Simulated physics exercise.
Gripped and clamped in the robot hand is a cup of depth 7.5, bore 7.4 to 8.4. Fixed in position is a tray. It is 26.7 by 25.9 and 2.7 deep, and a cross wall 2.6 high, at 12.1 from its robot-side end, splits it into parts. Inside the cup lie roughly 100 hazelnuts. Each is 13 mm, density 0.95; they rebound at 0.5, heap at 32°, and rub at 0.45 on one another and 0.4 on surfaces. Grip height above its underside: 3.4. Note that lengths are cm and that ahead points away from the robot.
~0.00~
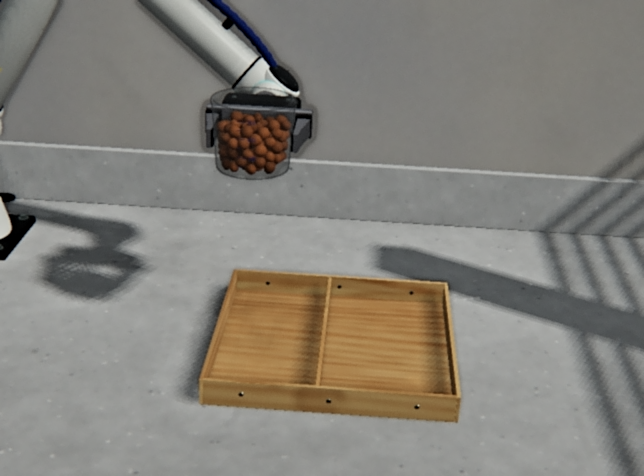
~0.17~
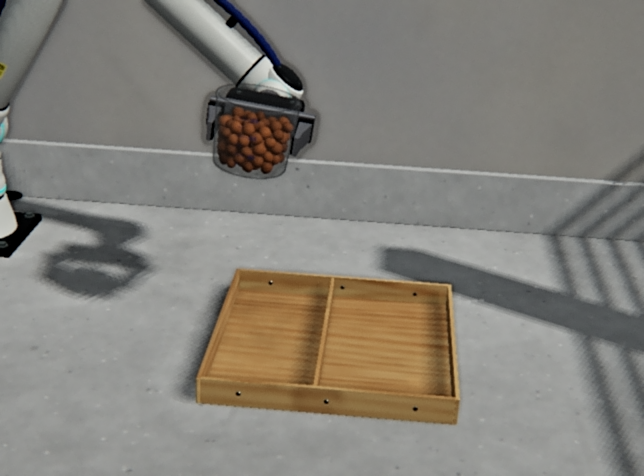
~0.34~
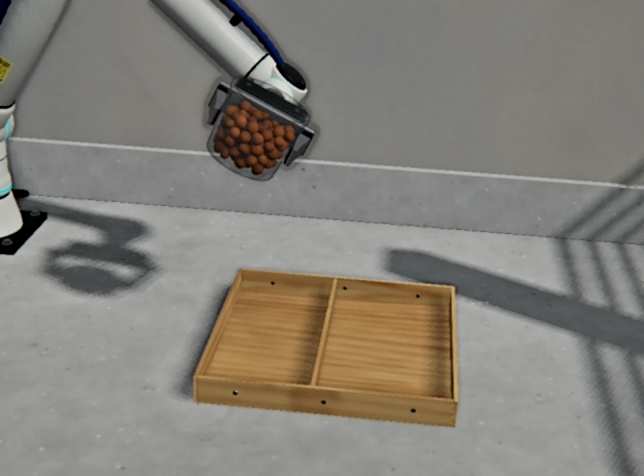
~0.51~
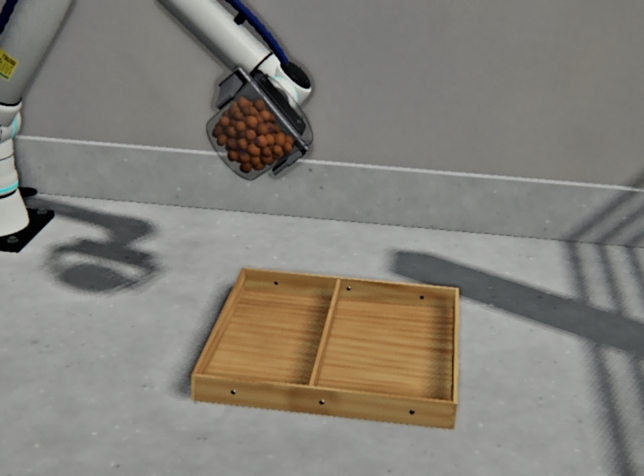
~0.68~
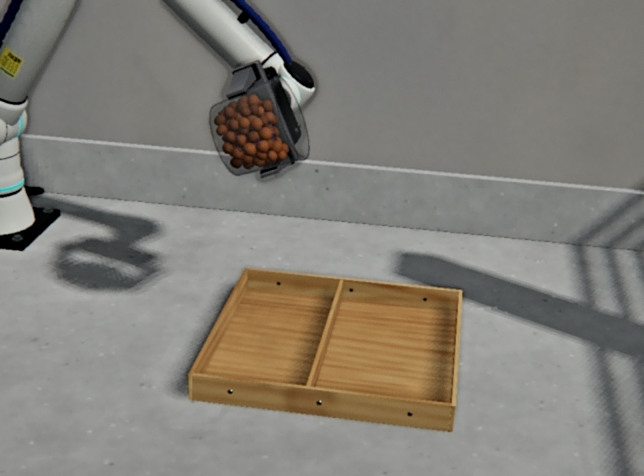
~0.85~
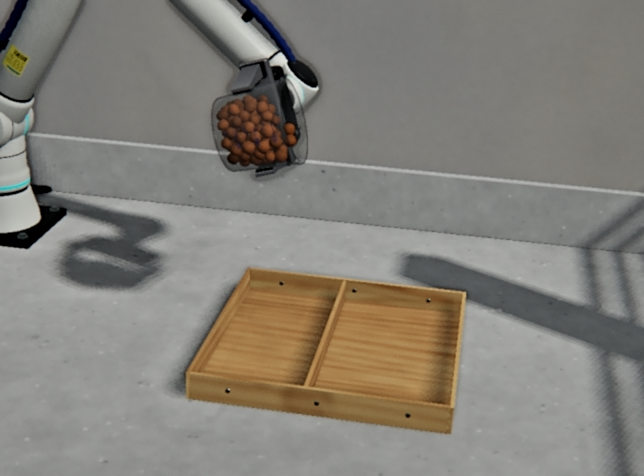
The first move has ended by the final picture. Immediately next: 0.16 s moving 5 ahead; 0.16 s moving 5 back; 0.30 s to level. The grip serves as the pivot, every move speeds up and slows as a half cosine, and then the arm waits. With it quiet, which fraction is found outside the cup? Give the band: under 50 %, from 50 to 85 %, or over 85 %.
The share falls under 50 %.
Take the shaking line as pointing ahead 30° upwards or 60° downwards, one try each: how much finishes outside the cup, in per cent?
You'd get some 40 per cent with the first setting and some 5 per cent with the second.
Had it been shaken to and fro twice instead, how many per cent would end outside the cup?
That change gives some 55 percent.
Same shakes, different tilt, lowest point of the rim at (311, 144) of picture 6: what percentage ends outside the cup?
10 percent or so.
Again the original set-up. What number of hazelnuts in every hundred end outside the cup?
Some 35 in a hundred.
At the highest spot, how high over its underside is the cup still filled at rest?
I'd put it at close to 5.0 centimetres.
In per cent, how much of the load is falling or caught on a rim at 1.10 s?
Roughly 8 per cent.
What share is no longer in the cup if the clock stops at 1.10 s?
So far around 10 % is out.
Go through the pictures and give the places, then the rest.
The first picture shows cup middle at (253, 135), level; upper third of the load around (252, 128), from x 225 to 285, top at y 115; 105 in the cup.
The second picture shows cup middle at (254, 133), tilted 7° forward; upper third of the load around (248, 127), from x 225 to 285, top at y 115.
The third picture shows cup middle at (255, 131), tilted 25° forward; upper third of the load around (244, 125), from x 220 to 290, top at y 105.
The fourth picture shows cup middle at (257, 130), tilted 48° forward; upper third of the load around (246, 119), from x 220 to 285, top at y 105.
The fifth picture shows cup middle at (258, 130), tilted 66° forward; upper third of the load around (244, 114), from x 220 to 285, top at y 100.
The sixth picture shows cup middle at (258, 128), tilted 73° forward; upper third of the load around (245, 113), from x 220 to 290, top at y 100; 105 in the cup.
By 1.10 s, tilted 73° forward, highest piece 27 above the table; 97 in the cup, 8 in flight or on a rim.
By 1.35 s, tilted 27° forward, highest piece 28 above the table; 67 in the cup, 28 in the far-side part, 7 in the robot-side part, 3 in flight or on a rim.
By 1.67 s, level, highest piece 27 above the table; 67 in the cup, 30 in the far-side part, 7 in the robot-side part, 1 on the table or floor.
By 2.72 s, level, highest piece 27 above the table; 67 in the cup, 30 in the far-side part, 7 in the robot-side part, 1 on the table or floor.
Final count, 67 in the cup, 30 in the far-side part, 7 in the robot-side part, 1 on the table or floor. That is 36 % outside the cup.
